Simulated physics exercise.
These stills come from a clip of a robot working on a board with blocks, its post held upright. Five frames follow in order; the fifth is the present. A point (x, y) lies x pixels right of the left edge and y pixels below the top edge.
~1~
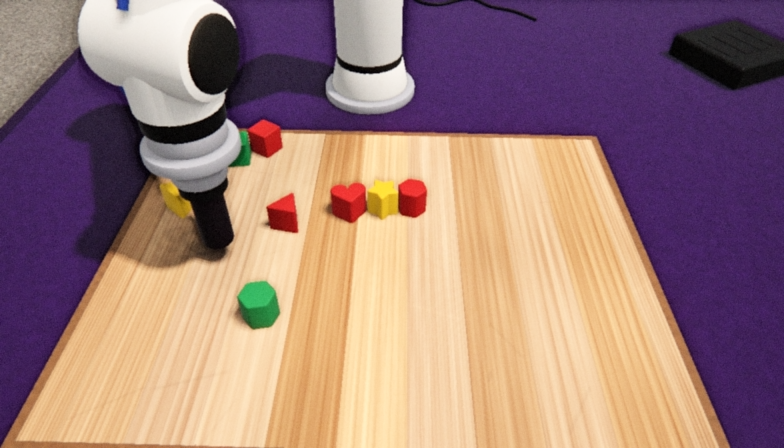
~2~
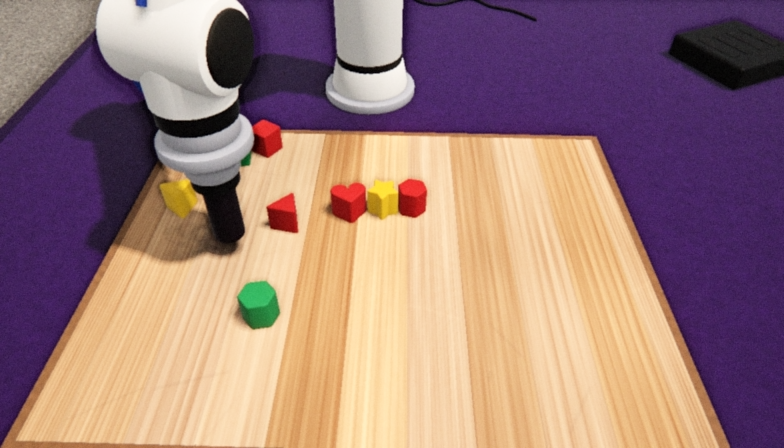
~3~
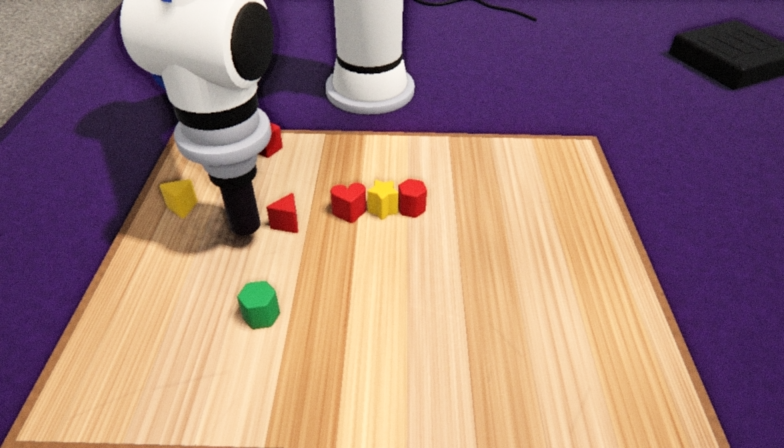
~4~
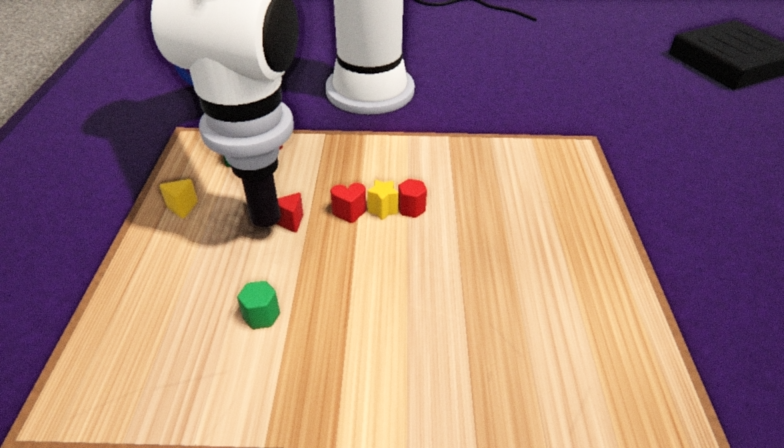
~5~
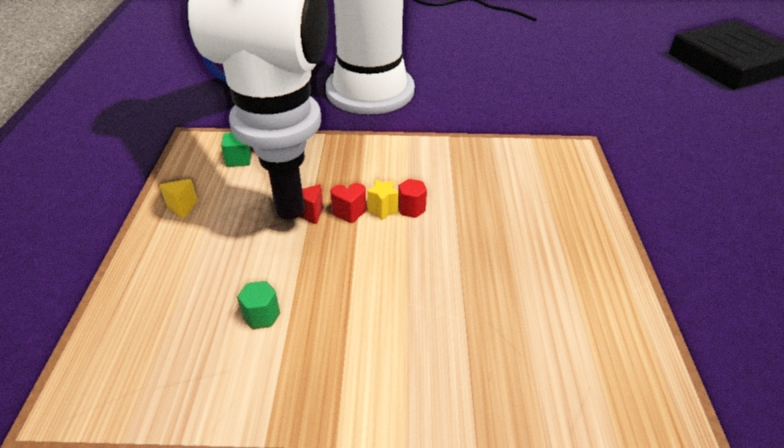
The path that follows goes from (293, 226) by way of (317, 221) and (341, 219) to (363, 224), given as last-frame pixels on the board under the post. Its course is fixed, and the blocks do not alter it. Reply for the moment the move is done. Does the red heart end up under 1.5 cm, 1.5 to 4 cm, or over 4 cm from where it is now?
Result: 1.5-4 cm.
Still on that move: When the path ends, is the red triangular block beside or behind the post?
I'd say yes.
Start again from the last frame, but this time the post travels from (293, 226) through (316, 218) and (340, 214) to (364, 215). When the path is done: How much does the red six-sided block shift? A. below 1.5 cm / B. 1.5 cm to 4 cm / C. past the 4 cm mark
I choose B.
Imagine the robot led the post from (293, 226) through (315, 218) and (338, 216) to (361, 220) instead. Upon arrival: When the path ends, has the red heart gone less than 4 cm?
Going by the path, yes.
On the path given first. Halfway along, post at (328, 204); red triangular block at (326, 180), turned 20° anticlockwise; red heart at (353, 187), turned 30° clockwise.
At the end, post at (363, 209); red triangular block at (326, 180), turned 25° anticlockwise; red heart at (365, 182); yellow star-shaped block at (390, 188); red six-sided block at (416, 187).
